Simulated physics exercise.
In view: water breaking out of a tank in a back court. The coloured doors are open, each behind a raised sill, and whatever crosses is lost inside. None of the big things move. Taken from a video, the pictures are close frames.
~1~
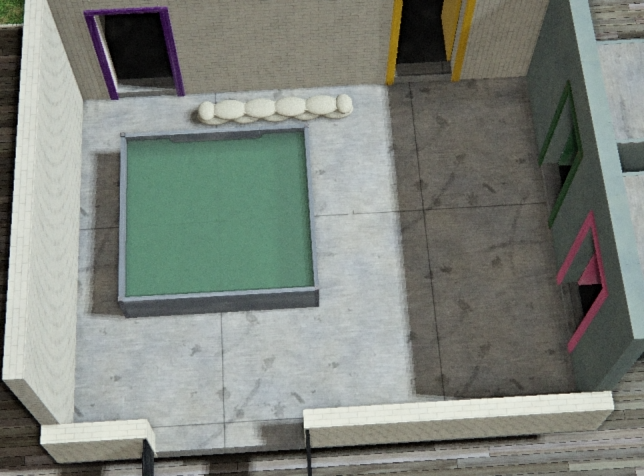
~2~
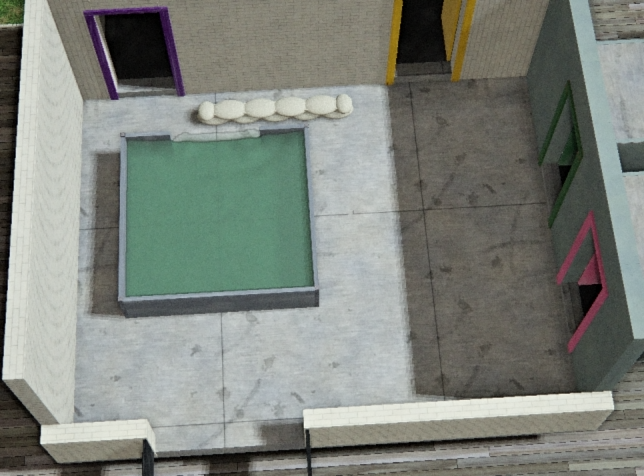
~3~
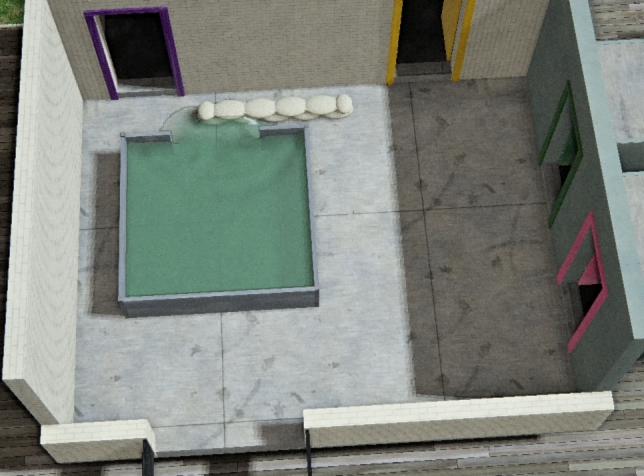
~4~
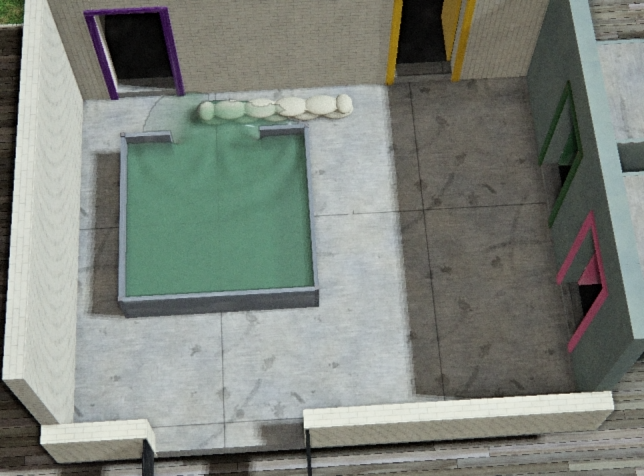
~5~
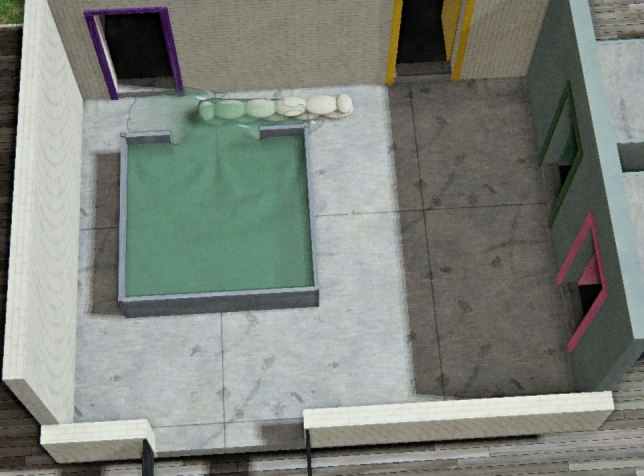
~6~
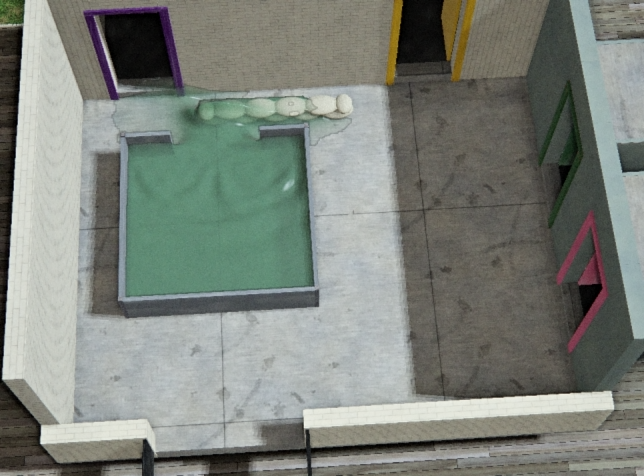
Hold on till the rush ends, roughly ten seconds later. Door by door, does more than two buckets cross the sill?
Outcome: The pink door will let in an allowed amount. The purple door will let in too much. The yellow door will let in an allowed amount. The green door will let in an allowed amount.
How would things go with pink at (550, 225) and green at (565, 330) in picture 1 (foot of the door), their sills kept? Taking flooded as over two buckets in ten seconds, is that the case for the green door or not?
That green one comes up short.
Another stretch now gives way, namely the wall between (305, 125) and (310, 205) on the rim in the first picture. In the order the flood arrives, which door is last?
You want the purple-painted one.
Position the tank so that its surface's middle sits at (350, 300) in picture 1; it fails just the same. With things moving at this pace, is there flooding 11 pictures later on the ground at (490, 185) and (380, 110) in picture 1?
The first spot is left dry, the second inundated.
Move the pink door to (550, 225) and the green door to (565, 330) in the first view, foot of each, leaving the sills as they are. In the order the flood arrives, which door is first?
I'd say the purple door is reached first.
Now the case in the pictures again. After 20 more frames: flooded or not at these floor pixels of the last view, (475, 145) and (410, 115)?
Taken in order, drenched then drenched.
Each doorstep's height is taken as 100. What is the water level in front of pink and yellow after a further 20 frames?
Roughly 10 and 20 %.
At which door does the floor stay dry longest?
The pink door.
A moment on, water covers 20 % of the floor; the pink door not reached, the purple door under two buckets in, the yellow door not reached, the green door not reached.
Next, water covers 35 % of the floor; the pink door not reached, the purple door over two buckets in, the yellow door wet at the sill, nothing in, the green door not reached.
Then, water covers 50 % of the floor; the pink door not reached, the purple door far over two buckets in, the yellow door wet at the sill, nothing in, the green door wet at the sill, nothing in.
Later, water covers 80 % of the floor; the pink door wet at the sill, nothing in, the purple door far over two buckets in, the yellow door wet at the sill, nothing in, the green door under two buckets in.
In the end, water covers 95 % of the floor; the pink door wet at the sill, nothing in, the purple door far over two buckets in, the yellow door wet at the sill, nothing in, the green door under two buckets in.
